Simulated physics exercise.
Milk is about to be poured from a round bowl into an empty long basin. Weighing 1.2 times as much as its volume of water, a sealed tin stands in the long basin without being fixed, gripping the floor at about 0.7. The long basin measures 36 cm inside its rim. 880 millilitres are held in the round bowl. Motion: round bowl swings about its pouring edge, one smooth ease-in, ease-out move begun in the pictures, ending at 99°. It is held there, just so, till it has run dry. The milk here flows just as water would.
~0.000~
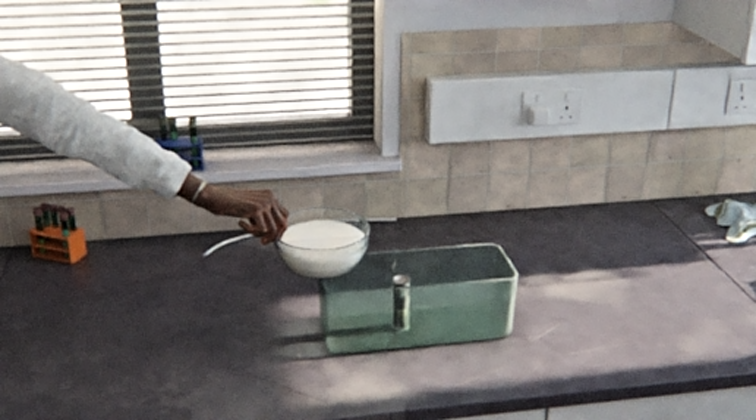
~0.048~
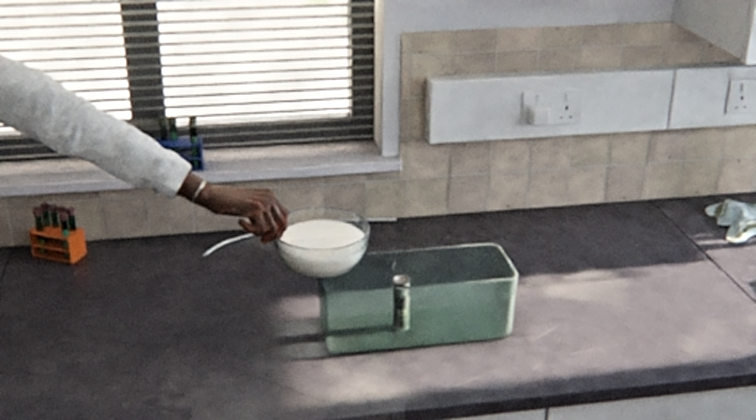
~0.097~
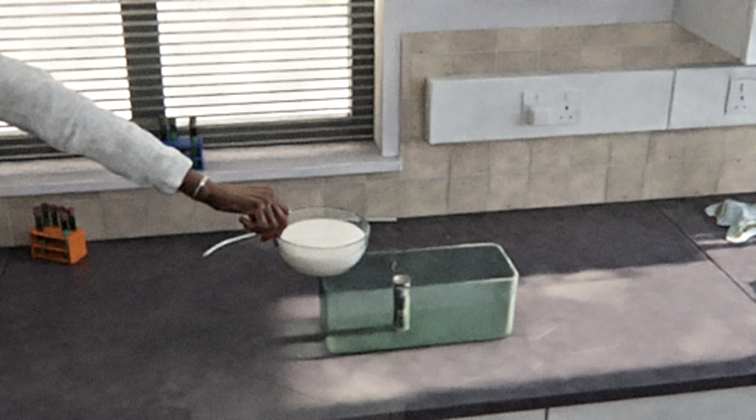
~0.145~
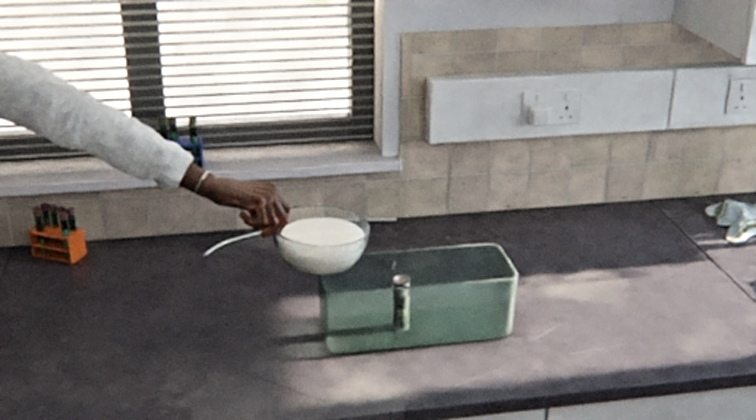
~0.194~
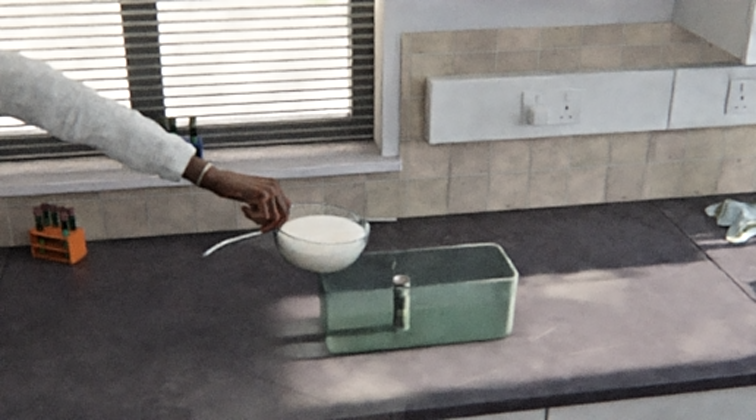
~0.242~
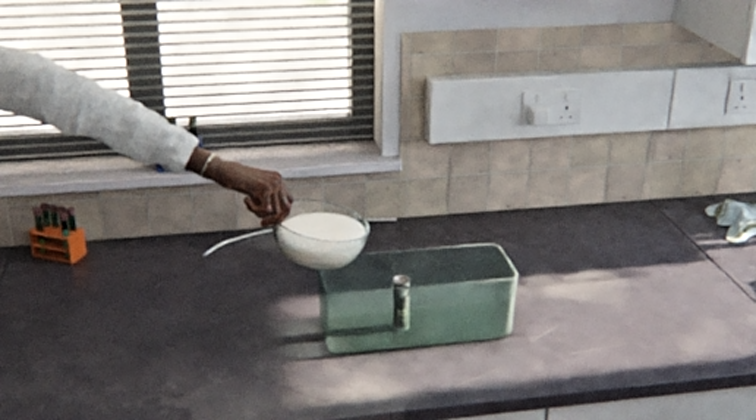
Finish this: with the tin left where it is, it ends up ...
It ends up standing.
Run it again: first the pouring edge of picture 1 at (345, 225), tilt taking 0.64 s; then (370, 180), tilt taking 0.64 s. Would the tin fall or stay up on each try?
In the first try it remains standing; in the second it comes down.
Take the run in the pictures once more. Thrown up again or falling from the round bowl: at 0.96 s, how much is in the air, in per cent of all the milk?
Close to 16 %.
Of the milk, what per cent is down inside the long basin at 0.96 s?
The fraction sits near 78 in a hundred.
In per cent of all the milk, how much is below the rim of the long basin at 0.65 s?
I reckon close to 8 percent of it.
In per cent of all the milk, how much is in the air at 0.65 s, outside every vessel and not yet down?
Some 32 per cent.
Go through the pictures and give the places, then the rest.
It leans 0°; its right rim is at (368, 225); the milk meets the walls at (276, 241) and (365, 234); the long basin's rim runs from (321, 276) to (508, 261); the tin's top is at (402, 282), in the first frame.
It leans 0°; its right rim is at (368, 225); the milk meets the walls at (275, 241) and (365, 234), in the second frame.
It leans 2°; its right rim is at (368, 225); the milk meets the walls at (276, 240) and (365, 233), in the third frame.
It leans 4°; its right rim is at (368, 226); the milk meets the walls at (276, 238) and (365, 232), in the fourth frame.
It leans 7°; its right rim is at (368, 226); the milk meets the walls at (275, 236) and (365, 229), in the fifth frame.
It leans 11°; its right rim is at (368, 226); the milk meets the walls at (275, 233) and (365, 227), in the sixth frame.
Then, 0.65 s in, the tilt is 63° and 60 per cent is still to pour; the tin stands where it began.
Then, 0.96 s in, the tilt is 94° and 6 per cent is still to pour; the tin stands where it began.
Then, 1.28 s in, the tilt is 99° and 0 per cent is still to pour; the tin stands where it began.
Then, 1.62 s in, the tilt is 99° and 0 per cent is still to pour; the tin stands where it began.
Finally, the tin stands where it began.
